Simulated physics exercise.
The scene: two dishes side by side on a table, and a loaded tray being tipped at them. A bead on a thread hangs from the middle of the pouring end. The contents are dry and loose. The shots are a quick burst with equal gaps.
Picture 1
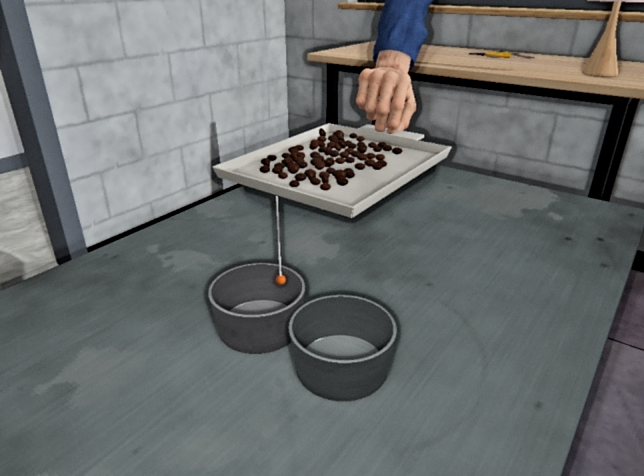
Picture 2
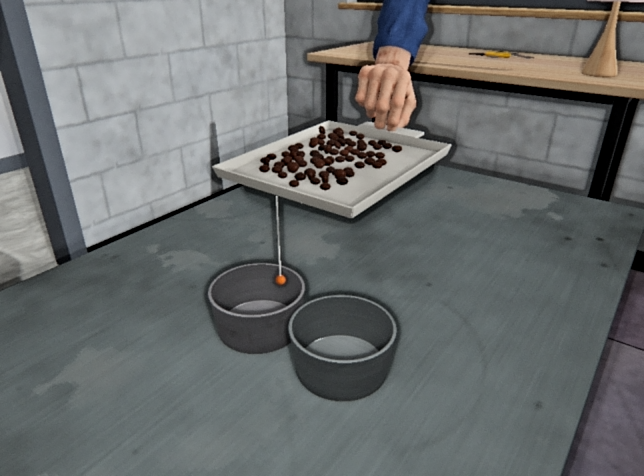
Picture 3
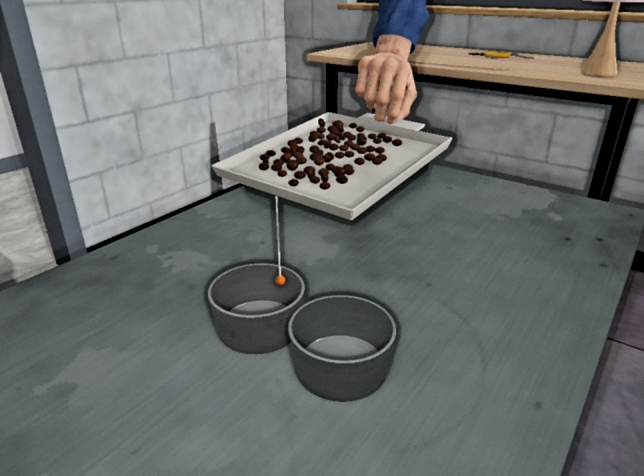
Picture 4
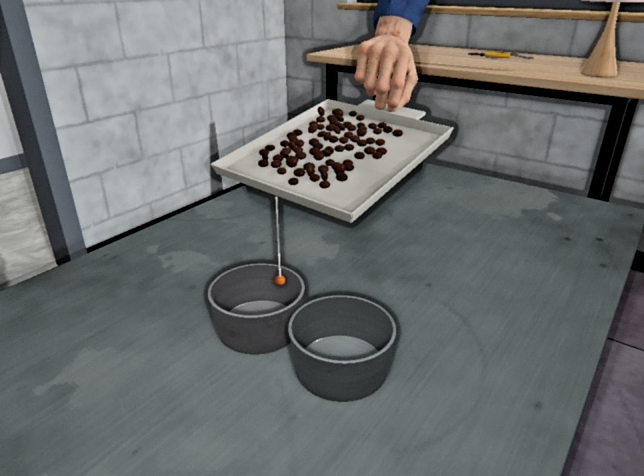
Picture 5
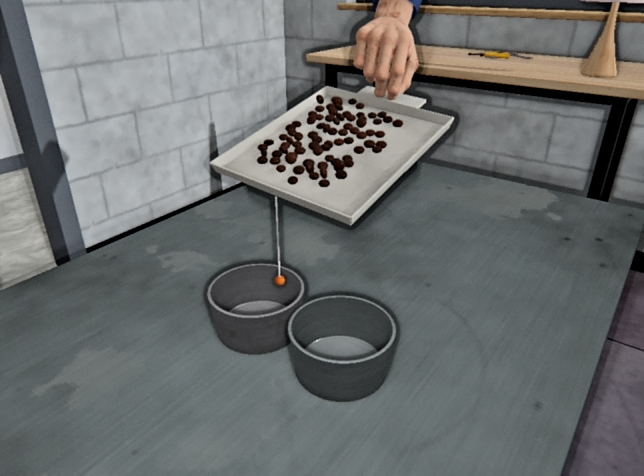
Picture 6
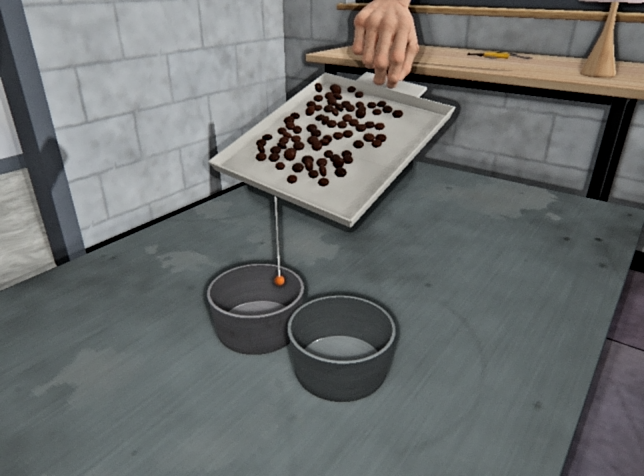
A hand in a blue sleeve grips the far edge of a pale tray scattered with dark brown drops, seen from above a grey-green table in a room with whitish block walls. Below are two grey dishes side by side, an orange bead hanging on a thread by the left one, and a wooden bench behind. The hand rises, gradually tilting the tray toward its near right corner, while the camera stays still.
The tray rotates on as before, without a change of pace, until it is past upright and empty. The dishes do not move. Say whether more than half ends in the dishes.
Together they catch the larger part.
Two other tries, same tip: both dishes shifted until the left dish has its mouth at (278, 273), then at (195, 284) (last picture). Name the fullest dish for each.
In turn: The dish on the right; right.
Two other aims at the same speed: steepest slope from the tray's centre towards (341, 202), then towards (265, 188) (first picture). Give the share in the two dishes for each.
Roughly 90 per cent, and 50 per cent.
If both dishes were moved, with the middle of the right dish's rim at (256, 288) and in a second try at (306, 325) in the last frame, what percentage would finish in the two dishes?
In turn 10 and 80 in a hundred.
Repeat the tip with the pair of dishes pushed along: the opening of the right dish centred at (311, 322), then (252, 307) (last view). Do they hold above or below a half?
The first try: More than half. The second: The smaller part.
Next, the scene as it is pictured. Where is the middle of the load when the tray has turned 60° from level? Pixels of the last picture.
Around (316, 193).
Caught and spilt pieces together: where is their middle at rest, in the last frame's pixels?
Close to (335, 362).
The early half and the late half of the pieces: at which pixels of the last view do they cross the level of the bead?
Around (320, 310) and then (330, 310).
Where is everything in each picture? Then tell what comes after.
Corners of the pouring end at (217, 166) and (352, 205), level; middle of the load at (319, 158), flat chocolate drops; left dish at (225, 327); right dish at (312, 372); bead on its thread at (281, 280), in the first frame.
Corners of the pouring end at (217, 166) and (352, 206), level; middle of the load at (319, 157), in the second frame.
Corners of the pouring end at (216, 165) and (351, 208), tipped barely, lowest at the right corner; middle of the load at (318, 153), in the third frame.
Corners of the pouring end at (216, 163) and (351, 211), tipped a little, lowest at the right corner; middle of the load at (318, 146), in the fourth frame.
Corners of the pouring end at (214, 162) and (350, 214), tipped a little, lowest at the right corner; middle of the load at (317, 140), in the fifth frame.
Corners of the pouring end at (213, 161) and (350, 217), tipped clearly, lowest at the right corner; middle of the load at (316, 133); left dish at (224, 328); right dish at (311, 372), in the sixth frame.
Soon, tray tipped steeply; nearly all on the tray; a small part in the air.
A while on, tray tipped right over; a small part on the tray; about half in the right dish; a small part in the left dish; a small part outside both; about a quarter in the air.
Towards the end, tray tipped past a quarter turn; most in the right dish; a small part in the left dish; a small part outside both.
Finally, tray tipped past a quarter turn; most in the right dish; a small part in the left dish; a small part outside both.
